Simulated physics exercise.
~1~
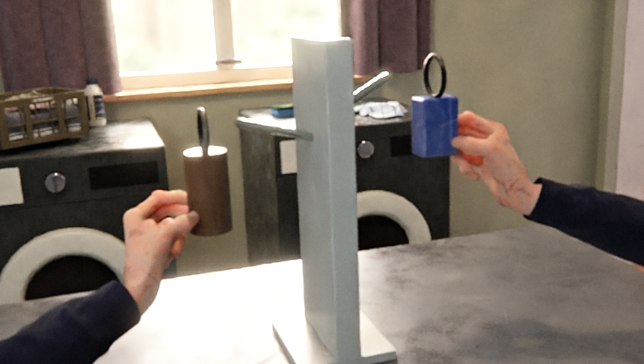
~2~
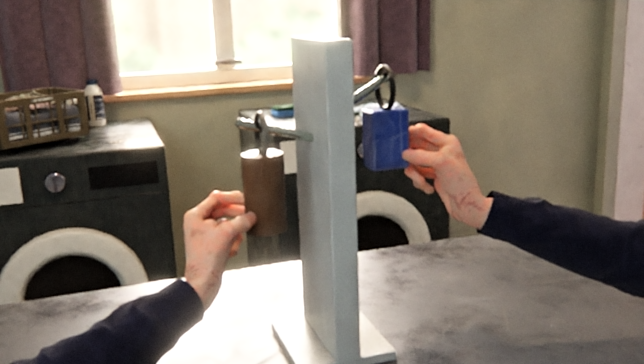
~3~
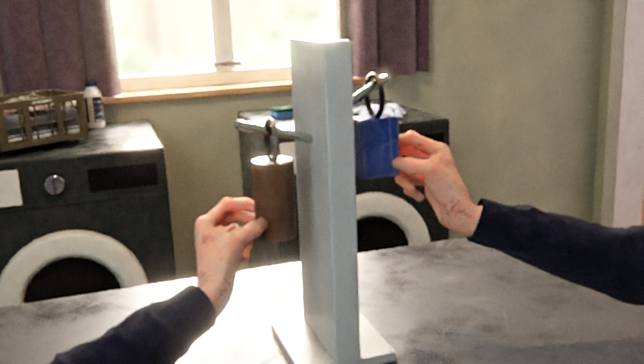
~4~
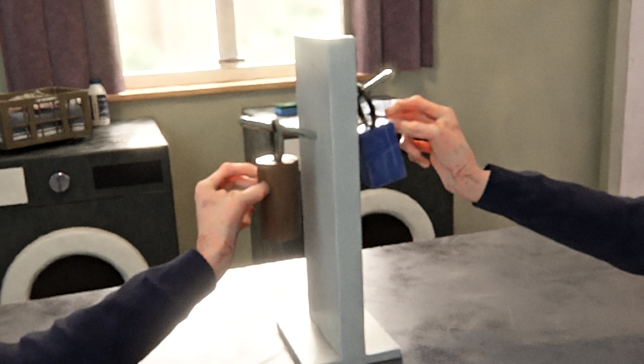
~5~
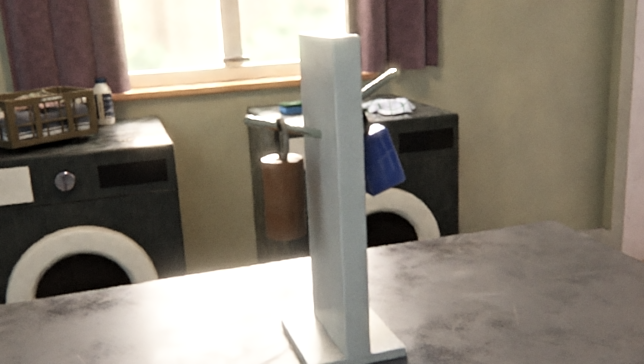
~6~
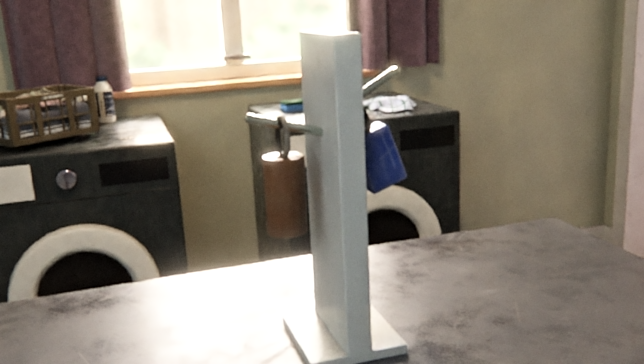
In a room with two dark front-loading machines beneath a curtained window, a pale upright peg stand rests on a grey tabletop. Two hands in dark sleeves hold up a brown cylindrical lantern on the left and a blue pouch with a black ring on the right. Both hands move inward, bringing the rings to the pegs on either side of the stand. The pouch tilts as the hands loosen their hold, and then they withdraw from view. At the end, the brown lantern hangs upright on its peg, while the blue pouch hangs tilted on the other.
